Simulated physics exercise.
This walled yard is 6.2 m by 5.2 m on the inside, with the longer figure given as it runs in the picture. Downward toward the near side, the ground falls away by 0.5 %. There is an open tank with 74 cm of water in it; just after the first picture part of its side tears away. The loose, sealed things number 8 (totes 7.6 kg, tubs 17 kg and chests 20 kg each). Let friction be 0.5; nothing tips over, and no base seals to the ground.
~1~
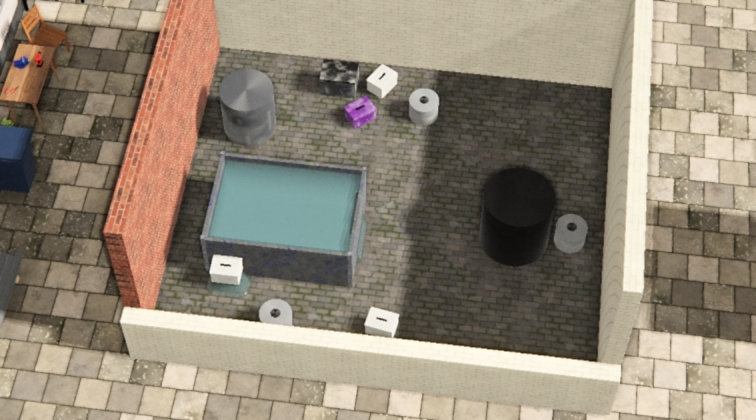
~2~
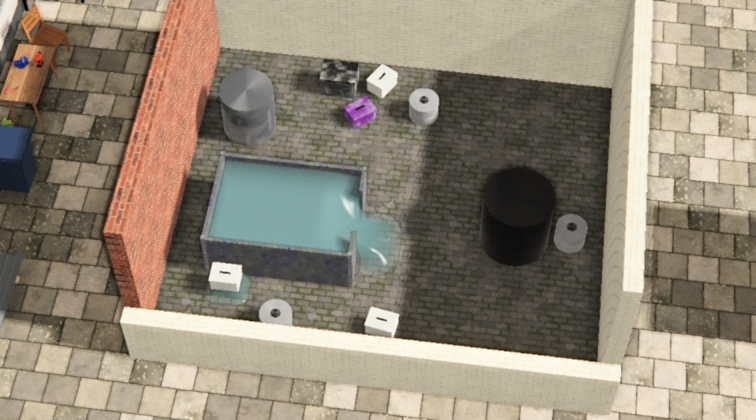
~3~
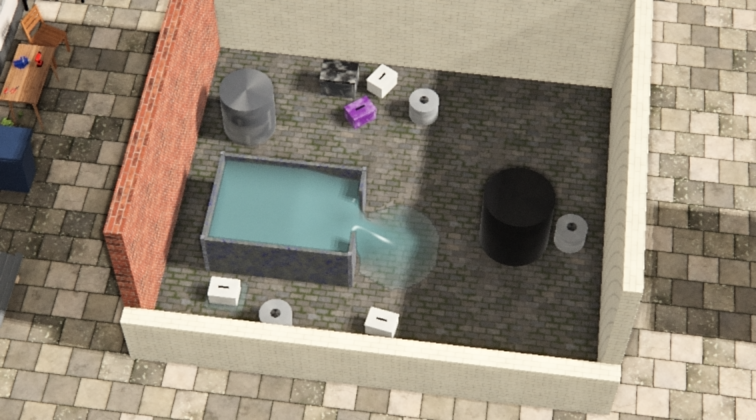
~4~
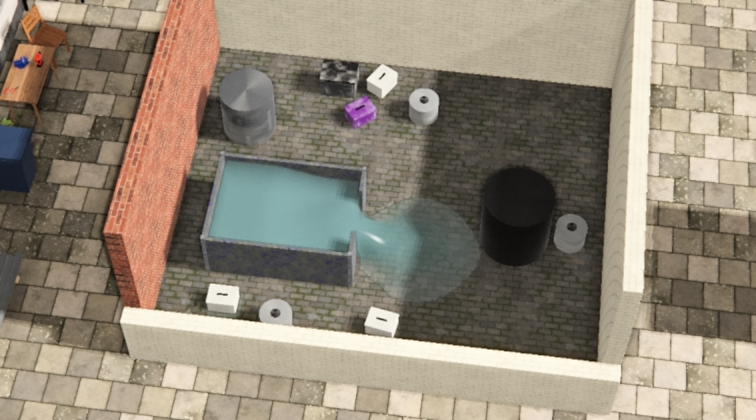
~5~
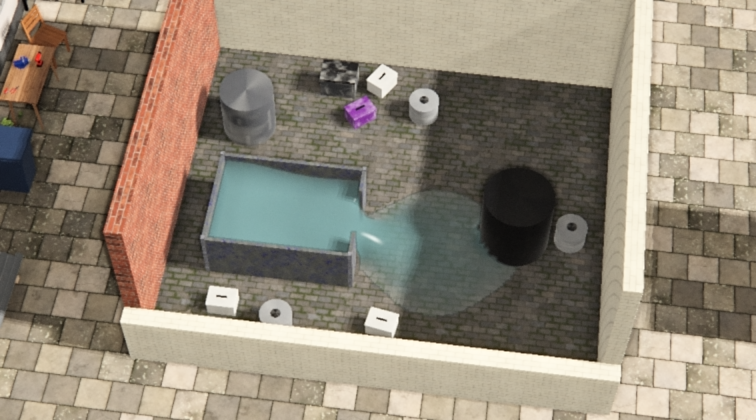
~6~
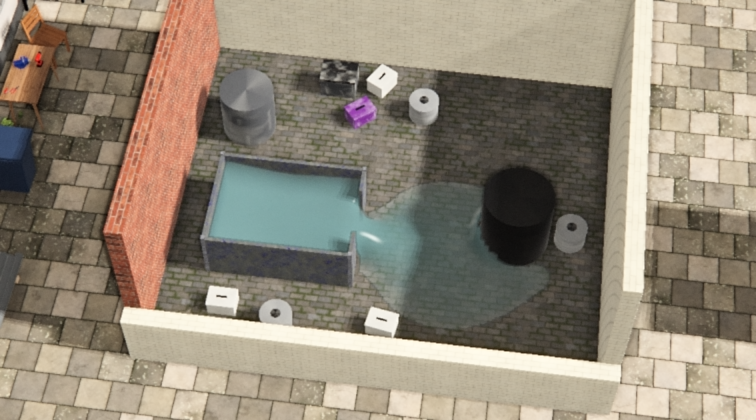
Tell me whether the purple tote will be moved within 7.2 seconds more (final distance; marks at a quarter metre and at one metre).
The purple tote goes a moderate distance.
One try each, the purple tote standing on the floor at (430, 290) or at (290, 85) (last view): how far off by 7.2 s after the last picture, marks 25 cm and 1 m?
I'd expect that it gets borne away first and remains where it was second.
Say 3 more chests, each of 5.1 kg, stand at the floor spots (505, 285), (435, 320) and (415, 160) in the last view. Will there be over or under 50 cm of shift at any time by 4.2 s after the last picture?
The first one ends up beyond that, the second beyond that, the third inside that.
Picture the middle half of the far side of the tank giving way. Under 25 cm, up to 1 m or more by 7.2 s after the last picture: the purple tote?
Note: Purple tote displaced a long way.
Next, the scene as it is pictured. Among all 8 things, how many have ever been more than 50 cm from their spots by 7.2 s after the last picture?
My count gives 4.
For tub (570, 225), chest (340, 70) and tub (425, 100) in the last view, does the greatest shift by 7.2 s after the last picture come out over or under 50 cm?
Beyond, within, within.
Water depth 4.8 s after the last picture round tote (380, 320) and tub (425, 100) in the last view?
3 and 4 cm.
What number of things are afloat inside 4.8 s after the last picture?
1 at that moment.
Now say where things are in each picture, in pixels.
The first frame shows the purple tote at (360, 108), on the bottom; water covers 2.9 m2; 0 of 8 have shifted.
The second frame shows the purple tote at (360, 108), on the bottom; water covers 3.4 m2; 1 of 8 have shifted.
The third frame shows the purple tote at (360, 108), on the bottom; water covers 4.1 m2; 1 of 8 have shifted.
The fourth frame shows the purple tote at (360, 108) rests on the ground; water covers 5.1 m2; 1 of 8 have shifted.
The fifth frame shows the purple tote at (360, 108) rests on the ground; 6.1 m2 under water; 1 of 8 have shifted.
The sixth frame shows the purple tote at (360, 108) rests on the ground; 7.1 m2 under water; 1 of 8 have shifted.
Then, 0.9 s after the last picture the purple tote is near (360, 108), 0.0 m from its start, aground; 0 afloat.
Then, 2.8 s after the last picture the purple tote is near (360, 108), 0.0 m from its start, aground; 0 afloat.
Then, 4.8 s after the last picture the purple tote is near (360, 108), 0.0 m from its start, aground; 1 afloat.
Then, 7.2 s after the last picture the purple tote is near (337, 128), 0.5 m from its start, aground; 1 afloat.
